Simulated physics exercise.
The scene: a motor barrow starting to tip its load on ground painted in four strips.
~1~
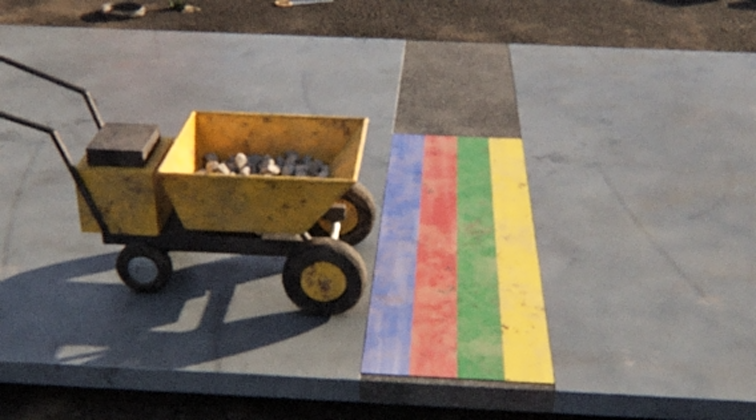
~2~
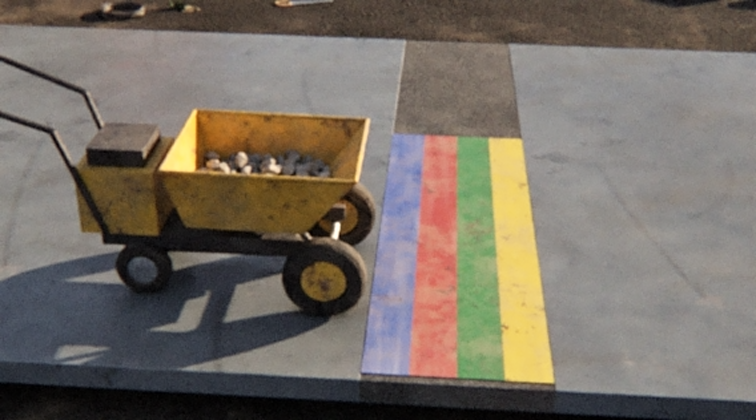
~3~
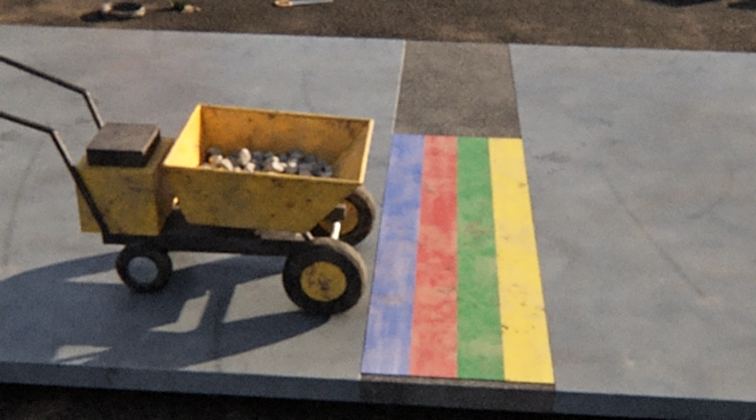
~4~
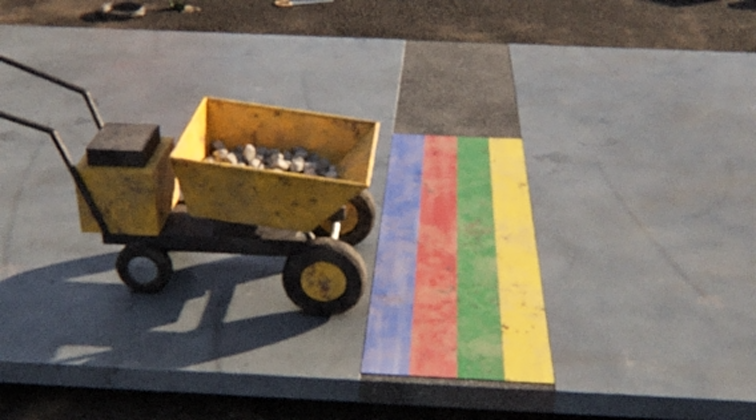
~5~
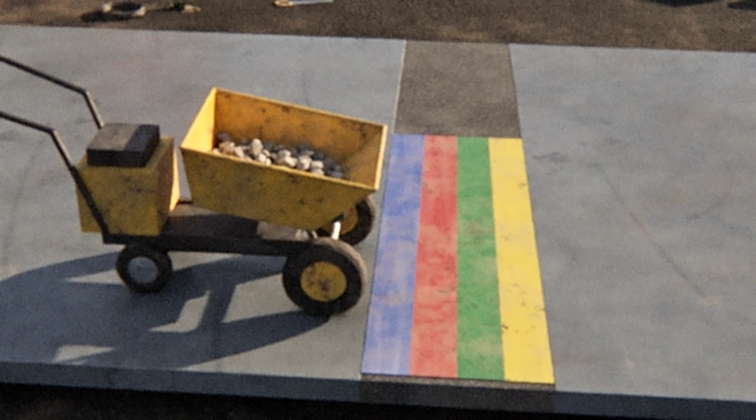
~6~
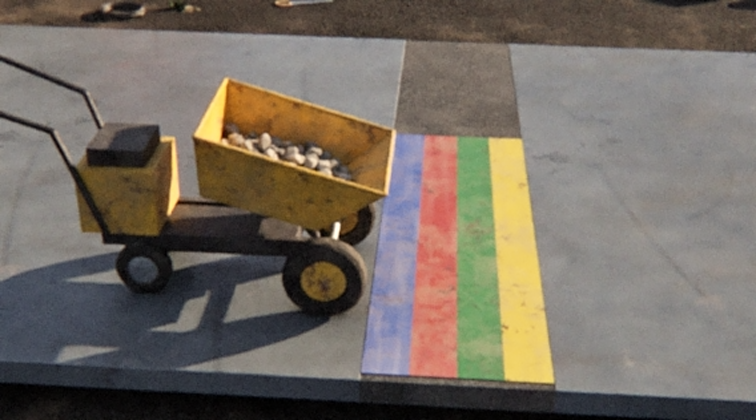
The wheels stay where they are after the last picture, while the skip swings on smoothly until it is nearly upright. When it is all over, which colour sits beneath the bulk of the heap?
The bulk sits over the green colour.
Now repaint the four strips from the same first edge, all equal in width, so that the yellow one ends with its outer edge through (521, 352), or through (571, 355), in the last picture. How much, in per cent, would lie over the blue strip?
I'd estimate some 0 per cent, and then some 0 per cent.
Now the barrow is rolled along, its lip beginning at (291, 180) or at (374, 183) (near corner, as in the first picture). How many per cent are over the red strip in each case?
40 % and 0 %, in that order.
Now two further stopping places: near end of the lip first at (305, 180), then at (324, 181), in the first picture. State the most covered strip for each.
First: That red strip. Next: The red one.
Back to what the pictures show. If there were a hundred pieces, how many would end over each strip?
Estimated shares: Blue strip 0 %, red strip 20 %, green strip 45 %, yellow strip 25 %.
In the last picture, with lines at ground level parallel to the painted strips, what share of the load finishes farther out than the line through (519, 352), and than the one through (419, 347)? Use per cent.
Close to 20 % and 100 %, in that order.
Shortly afterwards, skip tipped steeply; the whole lot in the skip.
Next, skip tipped right over; all but a few in the skip; only a few over the red strip; only a few over the green strip.
Some moments later, skip tipped right over; a little in the skip; near a quarter over the red strip; near a third over the green strip; near a quarter over the yellow strip; a little off the paint.
In the end, skip tipped right over; only a few in the skip; none at all over the blue strip; near a quarter over the red strip; near half over the green strip; near a quarter over the yellow strip; a little off the paint.
